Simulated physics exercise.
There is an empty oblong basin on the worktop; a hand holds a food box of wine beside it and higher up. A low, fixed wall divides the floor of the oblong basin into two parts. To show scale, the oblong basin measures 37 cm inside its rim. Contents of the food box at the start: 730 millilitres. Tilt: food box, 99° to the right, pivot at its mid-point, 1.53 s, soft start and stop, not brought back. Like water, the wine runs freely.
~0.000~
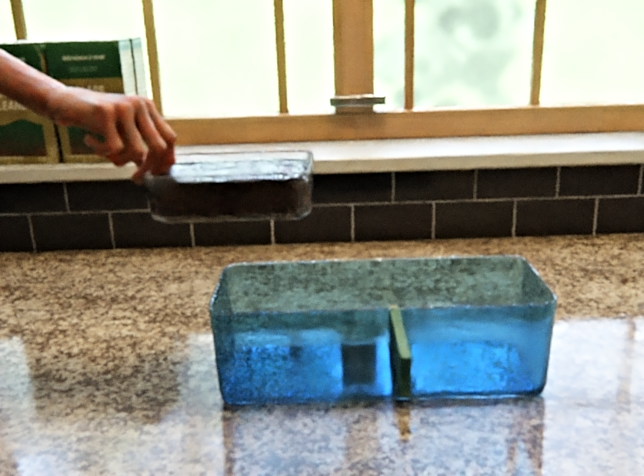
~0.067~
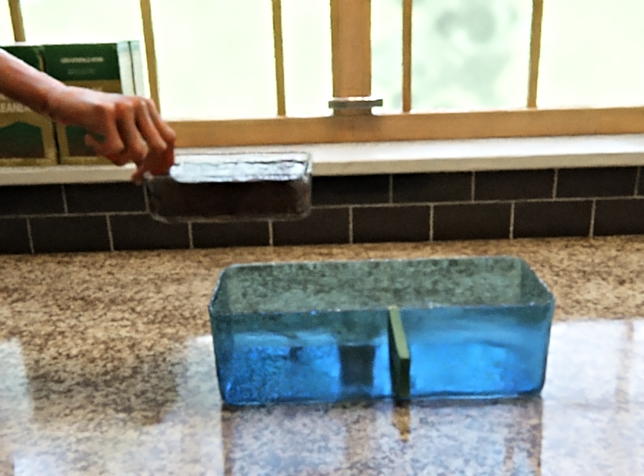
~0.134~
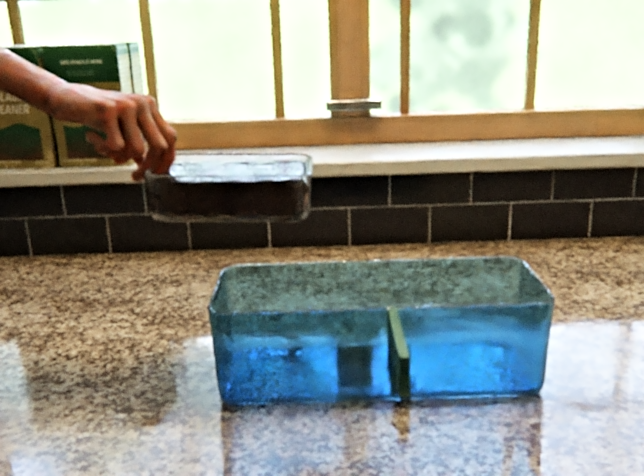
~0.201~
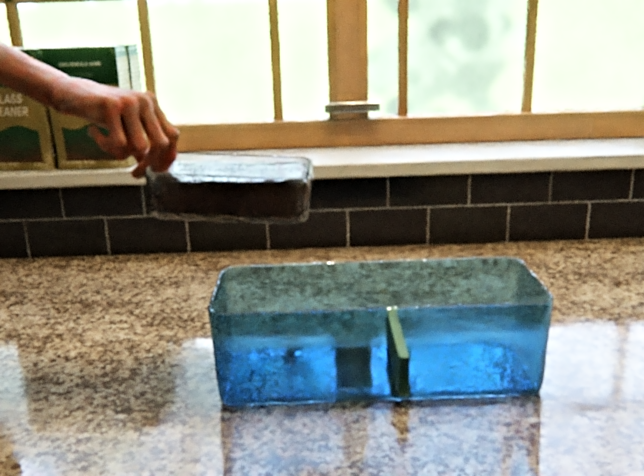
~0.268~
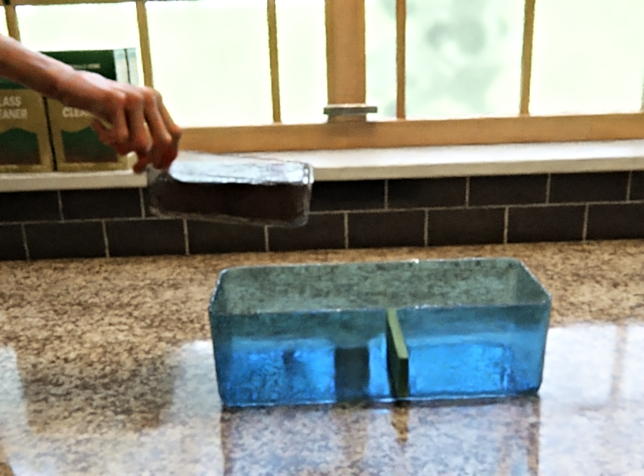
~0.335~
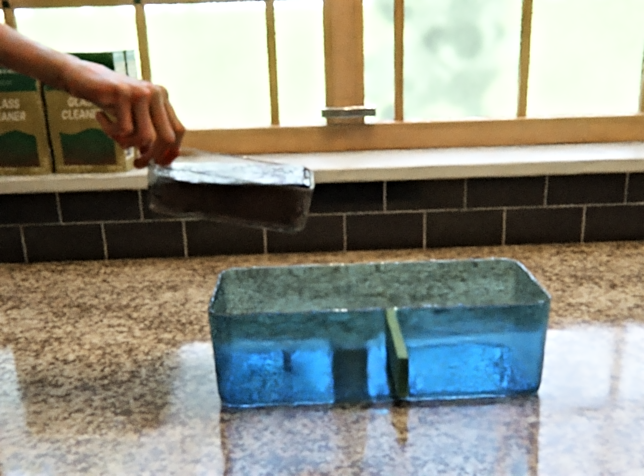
Hand holding a clear box of dark liquid, slowly tilting it slightly down to the right above a blue divided basin.
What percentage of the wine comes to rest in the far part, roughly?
7 %.
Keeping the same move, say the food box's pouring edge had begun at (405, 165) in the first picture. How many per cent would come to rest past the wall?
75 %.
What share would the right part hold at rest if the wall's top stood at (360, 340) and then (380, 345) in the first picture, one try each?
I'd put it at about 60 per cent for the first and about 45 per cent for the second.
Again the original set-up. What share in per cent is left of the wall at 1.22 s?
Reading: Approx. 80 per cent.
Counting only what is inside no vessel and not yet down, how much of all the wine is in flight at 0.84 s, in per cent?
Estimate: About 34 % of all of it.
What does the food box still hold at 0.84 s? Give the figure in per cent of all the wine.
At that time about 22 in a hundred parts are still held.
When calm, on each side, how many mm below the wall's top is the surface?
Near 26 mm for the left and near 46 mm for the right.
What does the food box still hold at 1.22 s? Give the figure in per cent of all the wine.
I reckon near 5 per cent still sits there.
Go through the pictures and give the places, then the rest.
The first frame shows tilt 0°; pouring edge (312, 163); surface from (159, 171) to (310, 167); the oblong basin's rim runs from (217, 289) to (540, 279); the wall's top is at (399, 331).
The second frame shows tilt 0°; pouring edge (311, 164); surface from (159, 172) to (310, 168).
The third frame shows tilt 2°; pouring edge (311, 166); surface from (159, 172) to (309, 169).
The fourth frame shows tilt 4°; pouring edge (311, 170); surface from (159, 172) to (308, 171).
The fifth frame shows tilt 7°; pouring edge (312, 175); surface from (159, 173) to (310, 172).
The sixth frame shows tilt 11°; pouring edge (312, 181); surface from (160, 173) to (312, 175); 1 per cent is over the edge.
After 0.84 s the tilt is 57° and 22 per cent is still to pour, 39 is left of the wall and 3 right of it.
After 1.22 s the tilt is 89° and 5 per cent is still to pour, 79 is left of the wall and 4 right of it.
After 1.61 s the tilt is 99° and 0 per cent is still to pour, 84 is left of the wall and 7 right of it.
After 2.03 s the tilt is 99° and 0 per cent is still to pour, 85 is left of the wall and 7 right of it.
In the end 85 per cent lies left of the wall, 7 right of it and 9 outside.
